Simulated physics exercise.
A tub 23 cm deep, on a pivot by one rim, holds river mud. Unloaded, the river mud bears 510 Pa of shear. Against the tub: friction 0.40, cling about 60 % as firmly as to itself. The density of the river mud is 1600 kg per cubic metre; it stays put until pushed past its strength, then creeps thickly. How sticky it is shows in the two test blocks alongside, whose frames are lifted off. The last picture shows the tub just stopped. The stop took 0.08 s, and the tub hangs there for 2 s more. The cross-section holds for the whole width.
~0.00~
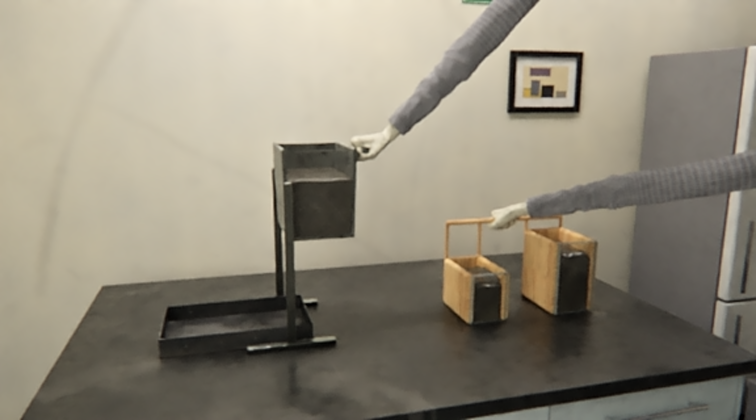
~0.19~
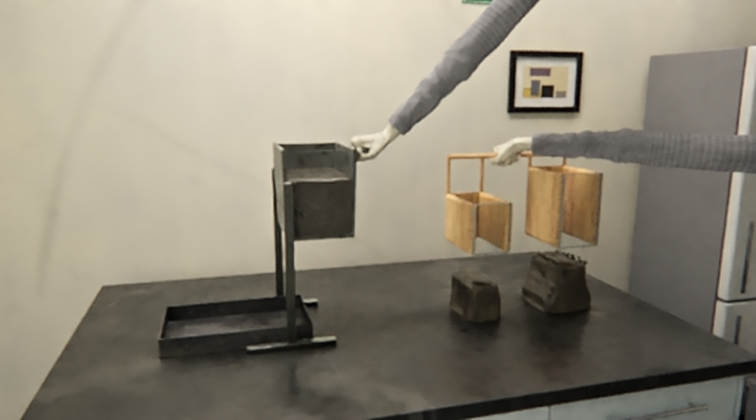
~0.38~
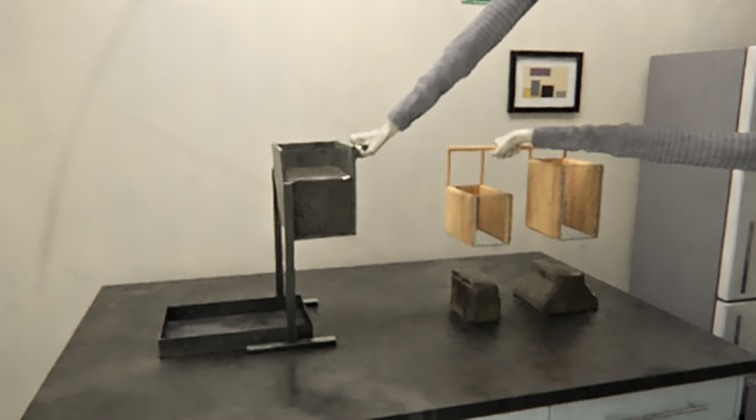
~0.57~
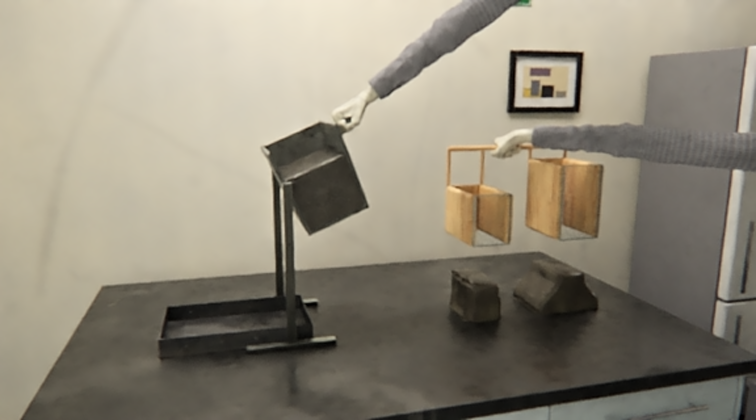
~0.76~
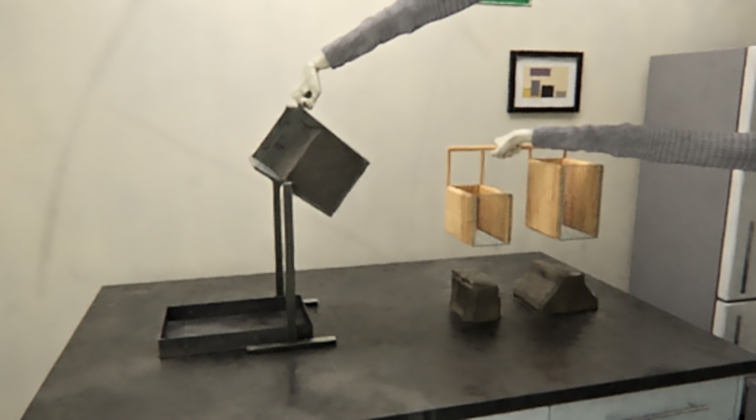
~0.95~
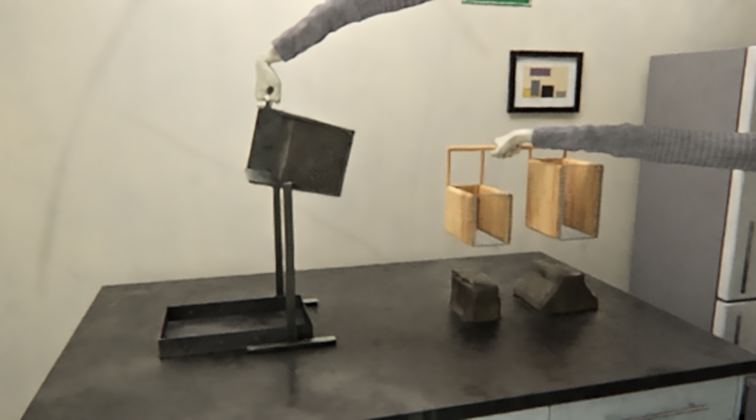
Gloved hands lifting wooden casings off two dark mud blocks, the right one slumping, then tilting a dark tub leftward above a tray.
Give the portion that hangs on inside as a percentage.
It comes to some 100 %.
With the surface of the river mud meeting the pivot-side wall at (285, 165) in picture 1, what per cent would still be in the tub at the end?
Then about 100 %.
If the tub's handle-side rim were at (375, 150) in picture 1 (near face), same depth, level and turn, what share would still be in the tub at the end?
Then about 95 %.
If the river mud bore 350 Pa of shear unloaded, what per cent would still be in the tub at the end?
It would be near 100 %.
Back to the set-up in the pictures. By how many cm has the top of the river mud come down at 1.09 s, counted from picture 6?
Roughly 1 cm.
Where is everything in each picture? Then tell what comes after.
In the first picture, handle-side rim at (354, 150), tilt 0 degrees; crest of the river mud at (288, 180); block heights 12 cm, 19 cm (left to right).
In the second picture, handle-side rim at (354, 150), tilt 0 degrees; crest of the river mud at (288, 180); block heights 12 cm, 16 cm (left to right).
In the third picture, handle-side rim at (352, 147), tilt 2 degrees; crest of the river mud at (349, 176); block heights 12 cm, 13 cm (left to right).
In the fourth picture, handle-side rim at (335, 126), tilt 23 degrees; crest of the river mud at (345, 156); block heights 12 cm, 13 cm (left to right).
In the fifth picture, handle-side rim at (298, 109), tilt 53 degrees; crest of the river mud at (324, 131); block heights 12 cm, 13 cm (left to right).
In the sixth picture, handle-side rim at (265, 110), tilt 76 degrees; crest of the river mud at (298, 121); block heights 12 cm, 13 cm (left to right).
After 1.09 s, the tub is at 76 degrees and holds 100 %.
After 1.26 s, the tub is at 76 degrees and holds 100 %.
After 1.43 s, the tub is at 76 degrees and holds 100 %.
After 1.60 s, the tub is at 76 degrees and holds 100 %.
After 2.95 s, the tub is at 76 degrees and holds 100 %.
